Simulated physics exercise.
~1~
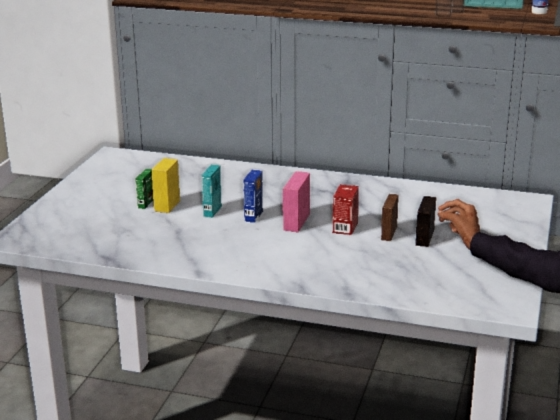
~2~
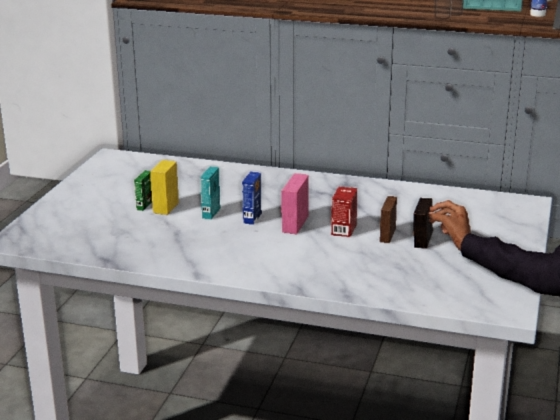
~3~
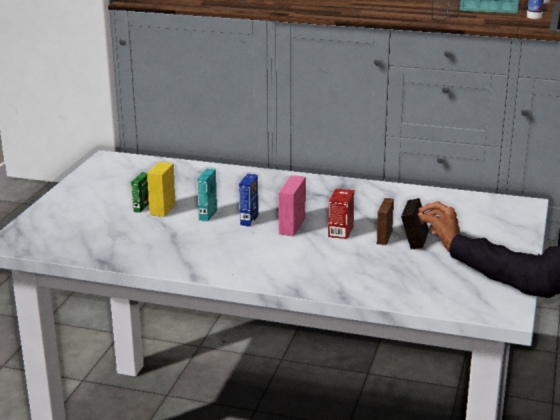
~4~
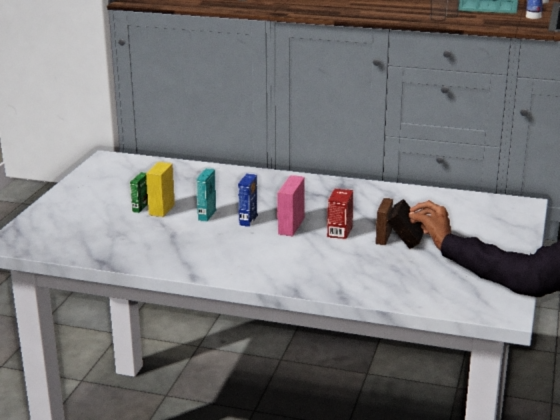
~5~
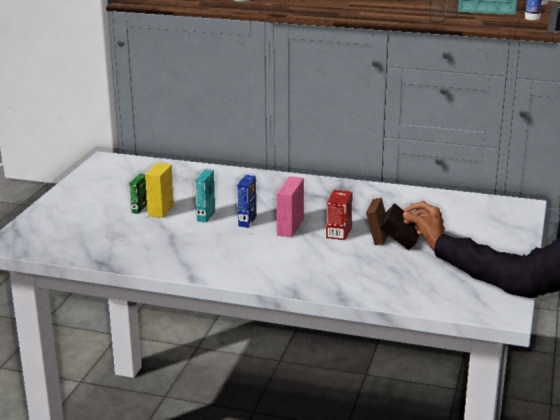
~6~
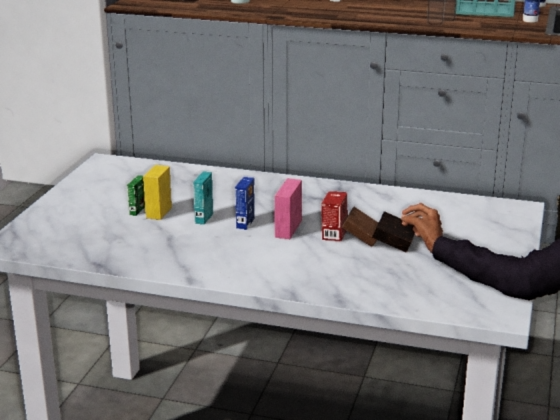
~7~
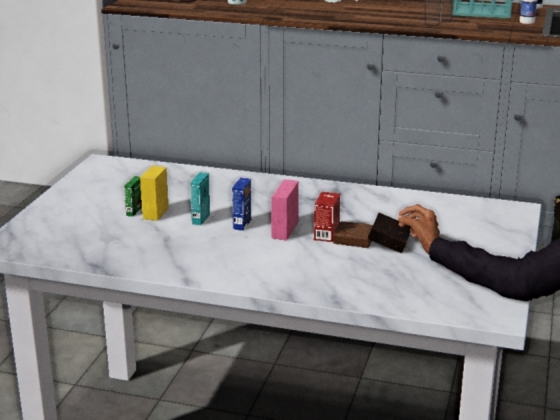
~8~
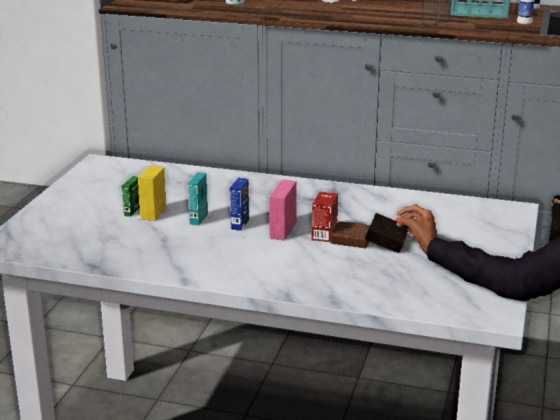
A hand tipping a black block leftward into a brown board, which topples flat beside the still-upright red box on a marble table.
